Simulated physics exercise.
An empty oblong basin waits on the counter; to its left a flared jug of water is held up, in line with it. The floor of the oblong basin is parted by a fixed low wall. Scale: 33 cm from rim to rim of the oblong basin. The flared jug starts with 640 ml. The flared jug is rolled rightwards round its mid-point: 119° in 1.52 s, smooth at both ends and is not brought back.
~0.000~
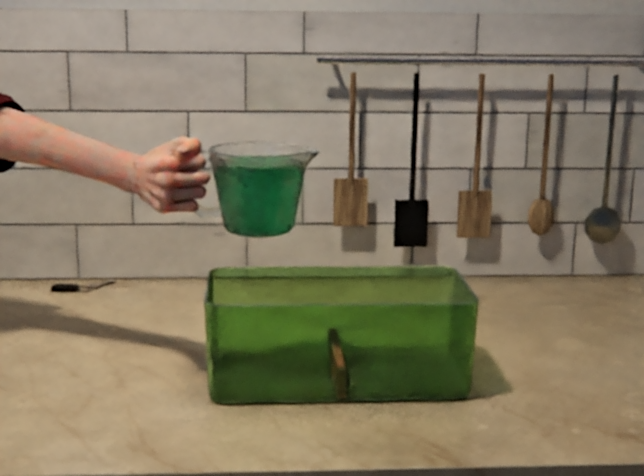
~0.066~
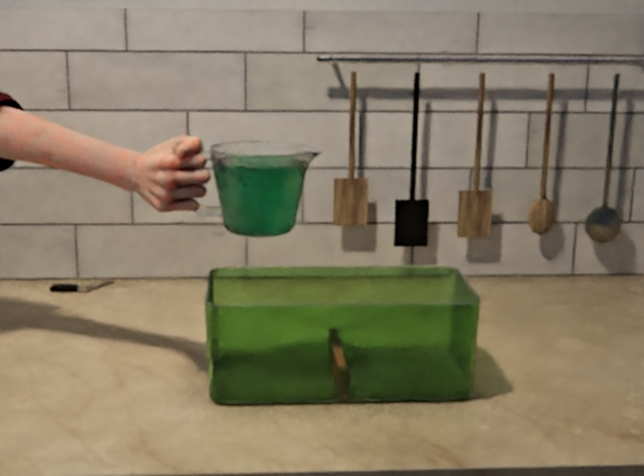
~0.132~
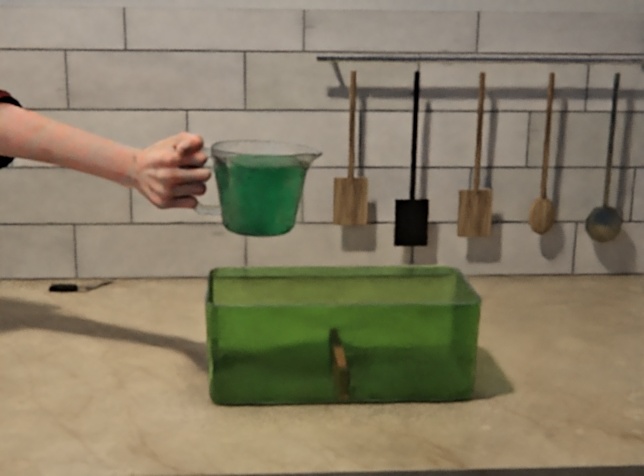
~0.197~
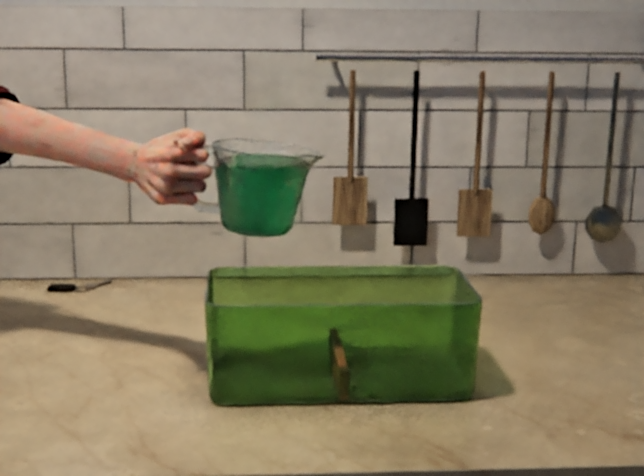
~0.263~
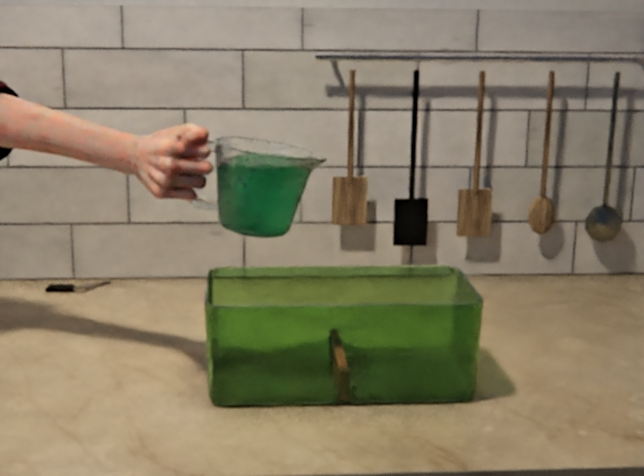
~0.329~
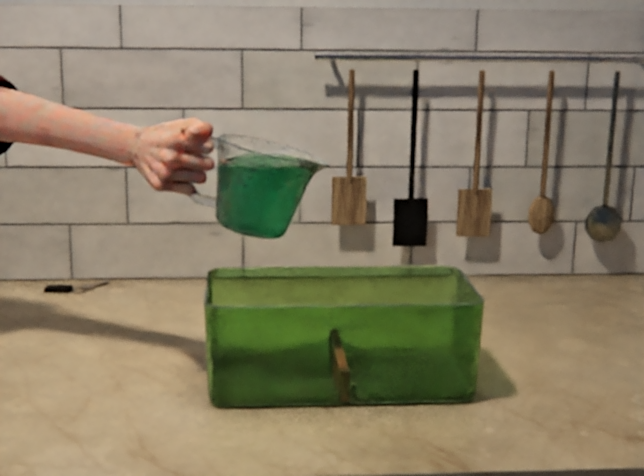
A hand holds a jug of green liquid above a green basin and tilts it slightly rightwards.
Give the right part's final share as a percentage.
The far part has some 84 per cent.
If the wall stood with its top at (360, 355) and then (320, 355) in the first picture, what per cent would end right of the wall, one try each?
In turn about 55 and 90 per cent.
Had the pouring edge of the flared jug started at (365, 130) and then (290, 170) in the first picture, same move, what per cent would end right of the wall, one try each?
First 95, then 45 per cent.
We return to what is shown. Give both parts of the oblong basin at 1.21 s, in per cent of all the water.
Near 10 on the left, 82 on the right.
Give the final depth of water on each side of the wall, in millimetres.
Some 4 mm on the left and 22 mm on the right.
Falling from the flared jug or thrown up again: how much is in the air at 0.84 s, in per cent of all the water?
Some 20 per cent.
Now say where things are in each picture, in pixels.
In the first picture, it leans 0°; its right rim is at (320, 151); the water meets the walls at (214, 162) and (305, 162); the oblong basin's rim runs from (208, 287) to (466, 285); the wall's top is at (337, 348).
In the second picture, it leans 1°; its right rim is at (321, 151); the water meets the walls at (215, 161) and (305, 162).
In the third picture, it leans 2°; its right rim is at (323, 152); the water meets the walls at (215, 160) and (307, 162).
In the fourth picture, it leans 5°; its right rim is at (325, 155); the water meets the walls at (218, 160) and (309, 162).
In the fifth picture, it leans 9°; its right rim is at (327, 159); the water meets the walls at (219, 161) and (313, 163).
In the sixth picture, it leans 13°; its right rim is at (329, 164); the water meets the walls at (221, 161) and (319, 163).
Then, 0.84 s in, the tilt is 69° and 59 per cent is still to pour, 0 is left of the wall and 21 right of it.
Then, 1.21 s in, the tilt is 107° and 5 per cent is still to pour, 9 is left of the wall and 81 right of it.
Then, 1.60 s in, the tilt is 119° and 0 per cent is still to pour, 16 is left of the wall and 84 right of it.
Then, 2.02 s in, the tilt is 119° and 0 per cent is still to pour, 16 is left of the wall and 84 right of it.
Finally, 16 per cent lies left of the wall, 84 right of it and 1 outside.
